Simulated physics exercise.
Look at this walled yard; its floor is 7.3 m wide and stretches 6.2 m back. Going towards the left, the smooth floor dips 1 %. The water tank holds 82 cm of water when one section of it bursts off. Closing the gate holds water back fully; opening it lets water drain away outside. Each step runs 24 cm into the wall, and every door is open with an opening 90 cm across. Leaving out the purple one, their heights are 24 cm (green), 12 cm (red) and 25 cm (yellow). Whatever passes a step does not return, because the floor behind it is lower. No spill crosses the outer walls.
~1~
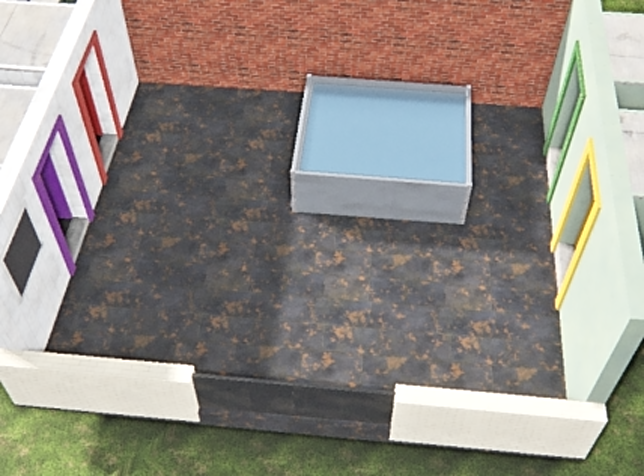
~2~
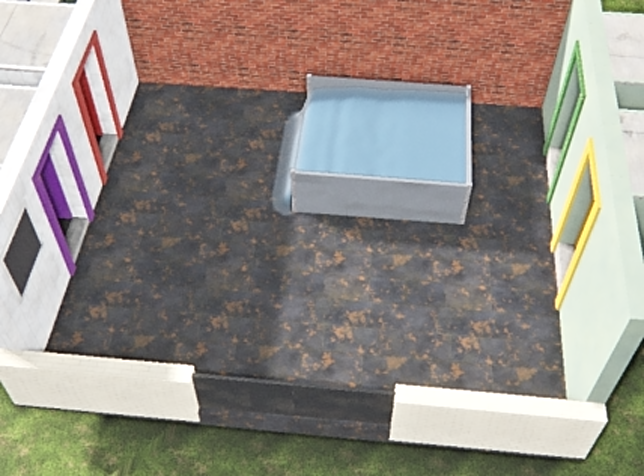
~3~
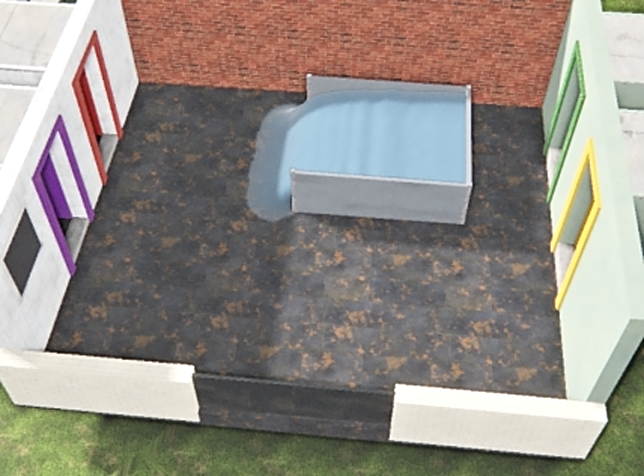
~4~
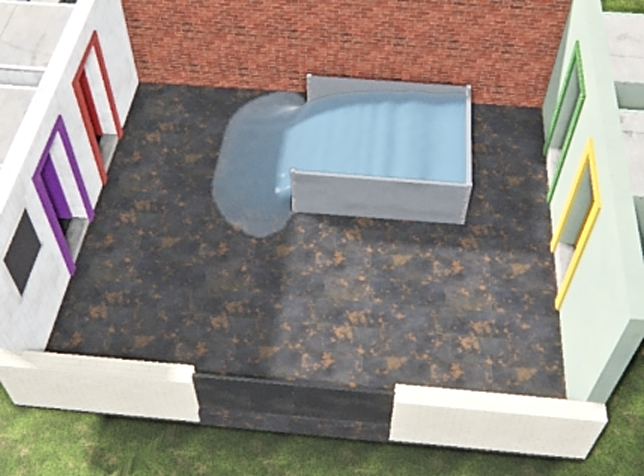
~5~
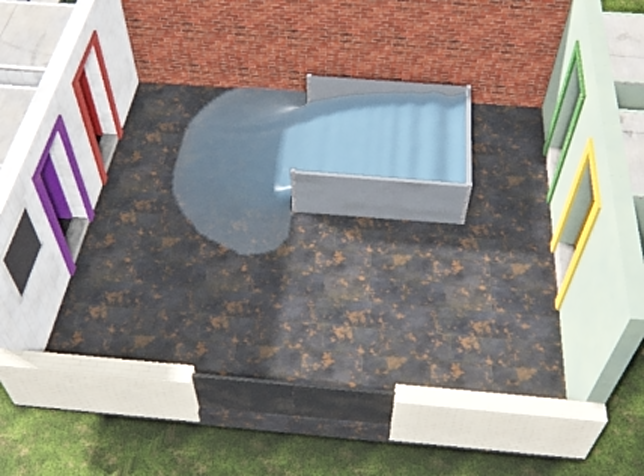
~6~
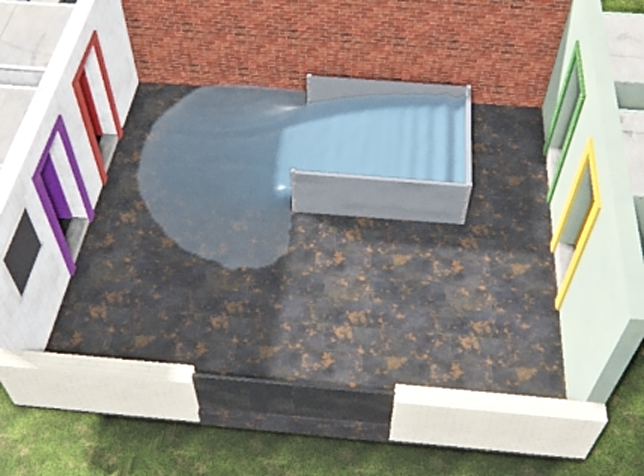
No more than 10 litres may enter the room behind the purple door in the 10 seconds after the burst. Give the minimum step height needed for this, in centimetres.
Roughly 26 centimetres.
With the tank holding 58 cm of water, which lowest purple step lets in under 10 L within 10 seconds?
18 cm.
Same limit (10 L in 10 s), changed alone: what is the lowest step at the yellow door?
Yellow: Roughly 7.5 cm.
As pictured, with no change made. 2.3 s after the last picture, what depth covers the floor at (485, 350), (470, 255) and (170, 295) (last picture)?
About 0, 0 and 1 cm.
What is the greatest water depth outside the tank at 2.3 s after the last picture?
Close to 42 centimetres.
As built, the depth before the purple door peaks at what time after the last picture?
Approximately 1.8 s.
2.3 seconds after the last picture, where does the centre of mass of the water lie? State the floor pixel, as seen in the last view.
Centre estimate: (224, 172) px, approximately.
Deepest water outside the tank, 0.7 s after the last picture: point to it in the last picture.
Check close to (139, 84).
Then, 0.7 s after the last picture water covers 35 % of the floor, deepest (56 cm) near (139, 84); 19 cm at the purple door, 1 litre in over its 11 cm step.
Then, 2.3 s after the last picture water covers 40 % of the floor, deepest (42 cm) near (105, 179); 25 cm at the purple door, 96 litres in over its 11 cm step.
Then, 9.3 s after the last picture water covers 100 % of the floor, deepest (22 cm) near (476, 105); 12 cm at the purple door, 184 litres in over its 11 cm step.
At the purple door as built, the water peaked near 27 cm, 1.7 s after the last picture.
With a step of 23 cm, 22 litres would have come in within the 10 s; with 31.5 cm, 0 litres. So under 10 litres takes about 26 cm.
